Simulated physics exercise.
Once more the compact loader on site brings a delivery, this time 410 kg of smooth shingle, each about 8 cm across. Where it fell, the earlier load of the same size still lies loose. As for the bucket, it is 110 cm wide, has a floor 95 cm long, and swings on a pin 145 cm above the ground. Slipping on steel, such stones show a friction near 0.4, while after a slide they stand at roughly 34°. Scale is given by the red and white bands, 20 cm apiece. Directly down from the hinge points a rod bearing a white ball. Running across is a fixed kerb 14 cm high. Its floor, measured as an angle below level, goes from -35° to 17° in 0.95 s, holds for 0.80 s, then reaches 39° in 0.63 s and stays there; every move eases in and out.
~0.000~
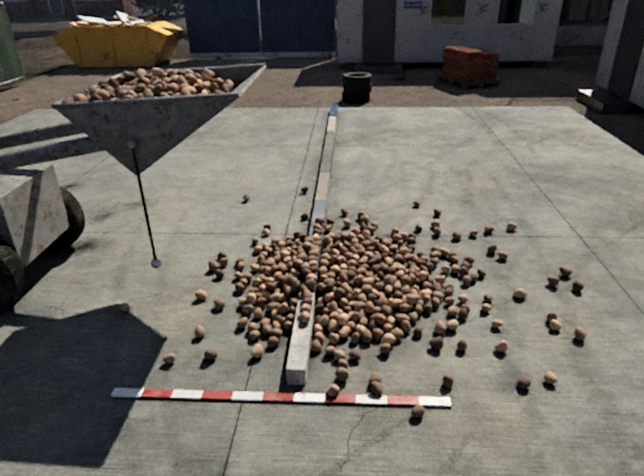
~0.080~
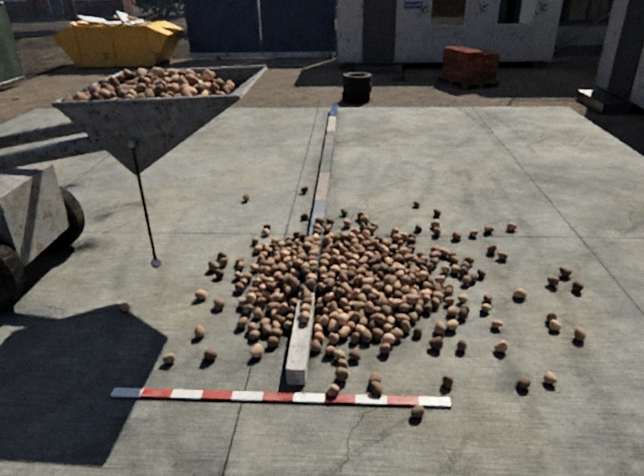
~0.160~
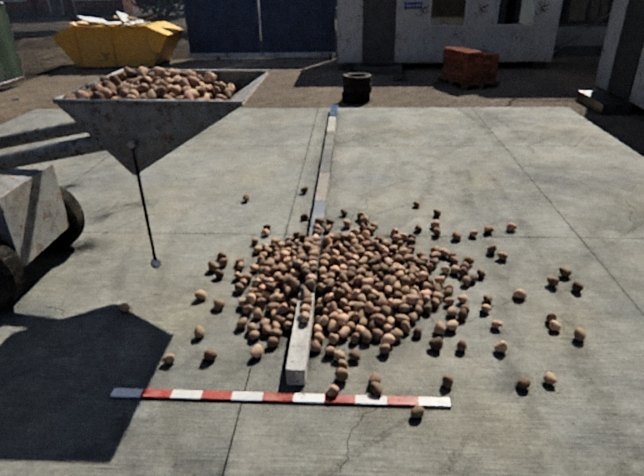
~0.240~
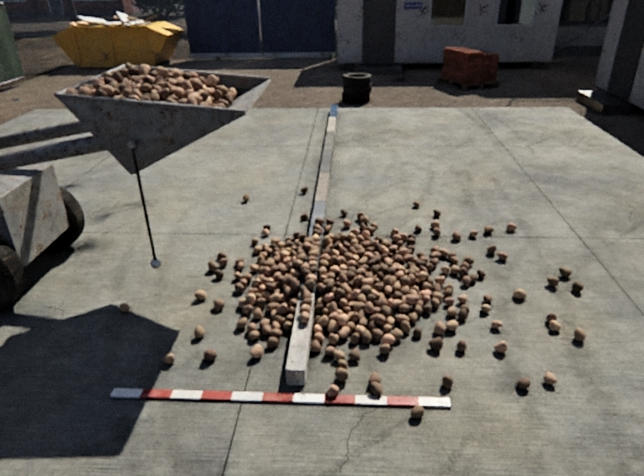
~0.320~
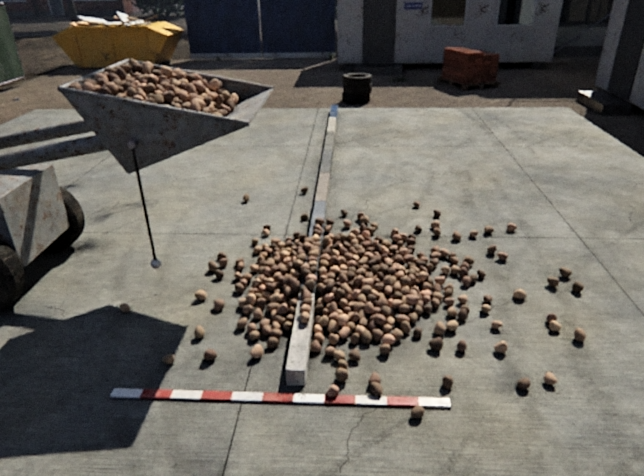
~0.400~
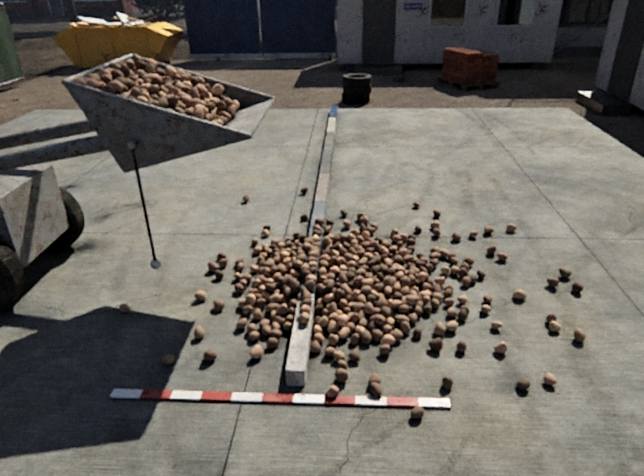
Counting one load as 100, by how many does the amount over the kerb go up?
By about 44 out of 100.
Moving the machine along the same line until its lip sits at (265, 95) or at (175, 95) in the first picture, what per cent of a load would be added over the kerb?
First place: Roughly 70 %; second place: Roughly 5 %.
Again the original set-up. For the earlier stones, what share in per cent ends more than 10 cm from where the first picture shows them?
About 10 per cent.
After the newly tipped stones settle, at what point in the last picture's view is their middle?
Middle: Approx. (304, 266) px.
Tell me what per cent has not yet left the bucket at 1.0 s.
Close to 100 in a hundred.
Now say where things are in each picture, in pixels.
The bucket is at -35°, its lip at (239, 95); the top of the load is at (171, 77). The earlier load is highest near (308, 257), 19 cm above ground level, 31 % on this side of the kerb, 69 % over the kerb, in the first picture.
Lip at (240, 97), floor tilted -34°, highest stones at (163, 78); the stones move at 0.1 m/s on average, in the second picture.
Lip at (242, 104), floor tilted -31°, highest stones at (135, 78); the stones move at 0.2 m/s on average, in the third picture.
Lip at (246, 113), floor tilted -27°, highest stones at (129, 74); the stones move at 0.2 m/s on average, in the fourth picture.
Lip at (249, 124), floor tilted -21°, highest stones at (132, 70); the stones move at 0.3 m/s on average, in the fifth picture.
Lip at (251, 137), floor tilted -15°, highest stones at (134, 66); the stones move at 0.3 m/s on average, in the sixth picture.
After 0.7 s the floor is at 9°; in per cent of one load, 100 in the bucket, 31 on this side of the kerb, 69 over the kerb; the foremost stones are at (569, 283).
After 1.0 s the floor is at 17°; in per cent of one load, 98 in the bucket, 33 on this side of the kerb, 69 over the kerb; the foremost stones are at (569, 283).
After 2.8 s the floor is at 39°; in per cent of one load, 0 in the bucket, 89 on this side of the kerb, 111 over the kerb; the foremost stones are at (569, 283).
After 5.6 s the floor is at 39°; in per cent of one load, 0 in the bucket, 87 on this side of the kerb, 113 over the kerb; the foremost stones are at (569, 283). Net gain over the kerb, 44.
